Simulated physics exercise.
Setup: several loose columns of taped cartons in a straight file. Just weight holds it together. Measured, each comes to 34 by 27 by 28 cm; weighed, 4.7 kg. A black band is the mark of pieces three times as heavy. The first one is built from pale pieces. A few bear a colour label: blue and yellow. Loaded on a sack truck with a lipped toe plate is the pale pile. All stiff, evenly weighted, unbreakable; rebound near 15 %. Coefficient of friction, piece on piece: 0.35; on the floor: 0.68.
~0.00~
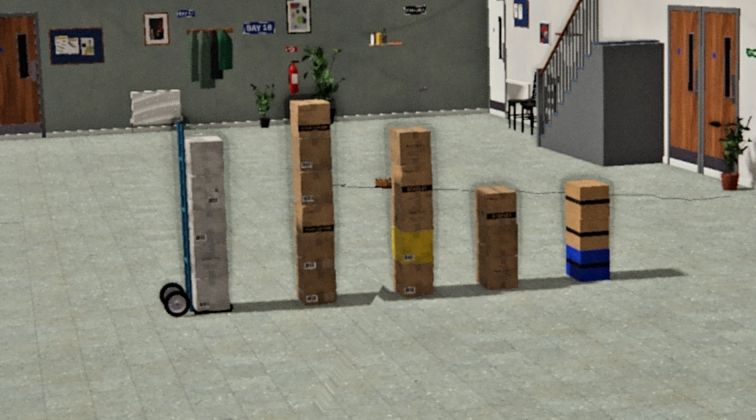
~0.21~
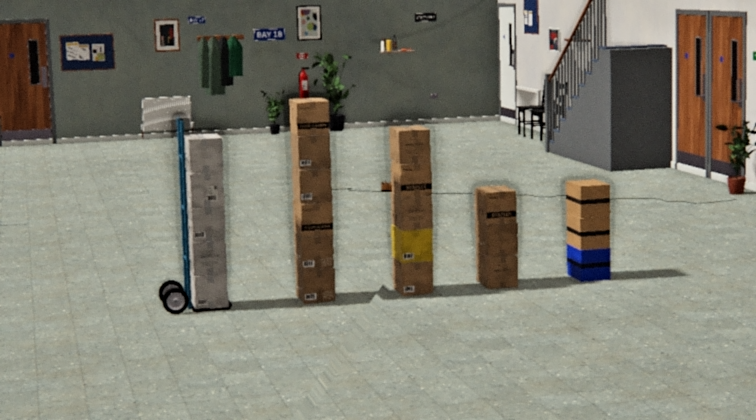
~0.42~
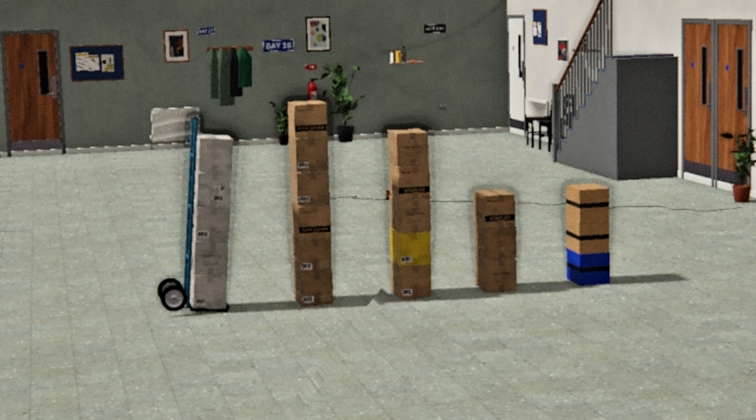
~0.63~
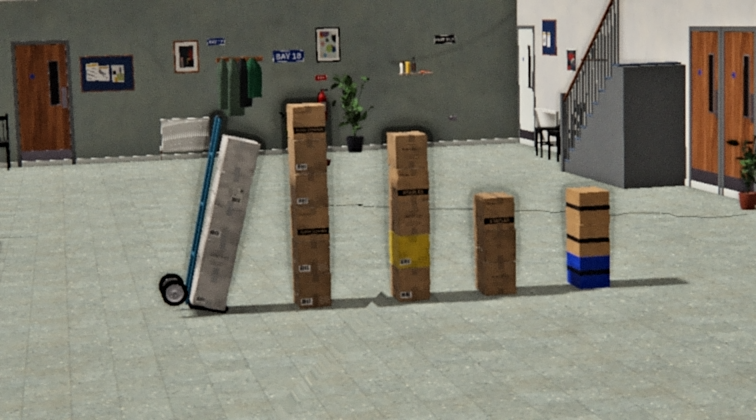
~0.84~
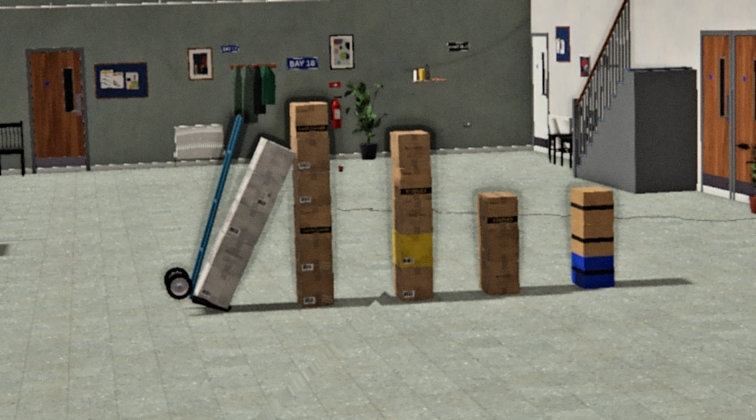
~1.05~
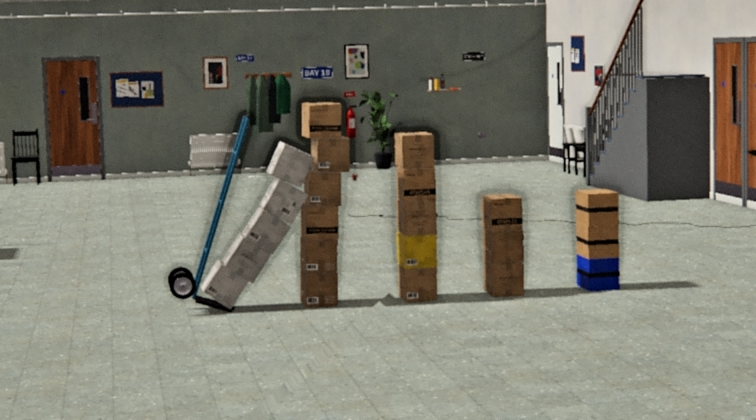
A pale stack of cartons on a blue-framed sack truck leans steadily to the right with the truck until its pieces slide out of line against the neighbouring brown column, whose upper cartons shift. Four brown stacks stand in a row to its right, one with a yellow band, the last with a blue base. The camera drifts slightly around this grey-walled hall with doors and a staircase.
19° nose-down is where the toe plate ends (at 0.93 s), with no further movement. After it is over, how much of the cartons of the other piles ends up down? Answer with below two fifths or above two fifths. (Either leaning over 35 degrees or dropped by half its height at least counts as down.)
Above two fifths.
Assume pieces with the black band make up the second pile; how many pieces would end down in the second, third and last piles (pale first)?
Pieces down: Second pile 0, third pile 0, last pile 0.
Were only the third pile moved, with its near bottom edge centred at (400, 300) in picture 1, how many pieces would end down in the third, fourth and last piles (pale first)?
Then, pile by pile: Third 4, fourth 2, last 2.
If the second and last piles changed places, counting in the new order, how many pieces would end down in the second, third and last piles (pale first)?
Down tally in the new order: Second = 0, third = 0, last = 0.
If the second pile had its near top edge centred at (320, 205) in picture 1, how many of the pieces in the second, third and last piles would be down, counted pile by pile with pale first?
The tally would be second 2, then third 5, then last 2.
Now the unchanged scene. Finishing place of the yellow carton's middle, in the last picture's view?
Check around (464, 275) in the last image.
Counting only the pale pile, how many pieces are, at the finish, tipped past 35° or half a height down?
5.
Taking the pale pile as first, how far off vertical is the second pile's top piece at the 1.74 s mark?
Roughly 30° from upright.
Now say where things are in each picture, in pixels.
In the first picture (we follow the side turned to the camera; the camera moves round a little), truck frame (184, 162) 0° forward; yellow carton (418, 247); blue carton (595, 265); no other piece has moved.
Truck frame (183, 159) 0° forward; blue carton (596, 265), in the second picture.
Truck frame (194, 157) 5° forward, top of the pale pile leaning 5°; yellow carton (415, 249); no other piece has moved, in the third picture.
Truck frame (214, 156) 13° forward, top of the pale pile leaning 14°; yellow carton (414, 252); no other piece has moved, in the fourth picture.
Truck frame (232, 154) 18° forward, top of the pale pile leaning 26°; yellow carton (417, 251); no other piece has moved, in the fifth picture.
Truck frame (237, 154) 19° forward, top of the pale pile leaning 27°; yellow carton (421, 252); blue carton (605, 275); 4 stirred so far, in the sixth picture.
Around 1.34 s, 5 of the pale pile down; none of the 17 other cartons down, 6 disturbed.
Around 1.74 s, 5 of the pale pile down; 1 of the 17 other cartons down; yellow carton tipped 6°.
Around 2.10 s, 5 of the pale pile down; 10 of the 17 other cartons down; yellow carton tipped 45°, 10 cm lower.
Around 2.68 s, 5 of the pale pile down; 12 of the 17 other cartons down; yellow carton tipped 70°, 24 cm lower; blue carton tipped 11°.
Finally (4.0 s), 5 of the pale pile down; 13 of the 17 other cartons down; yellow carton tipped 65°, 23 cm lower; blue carton unmoved. That is 76 per cent. Seen by the last camera, middles, yellow carton near (464, 275), blue carton near (598, 272).
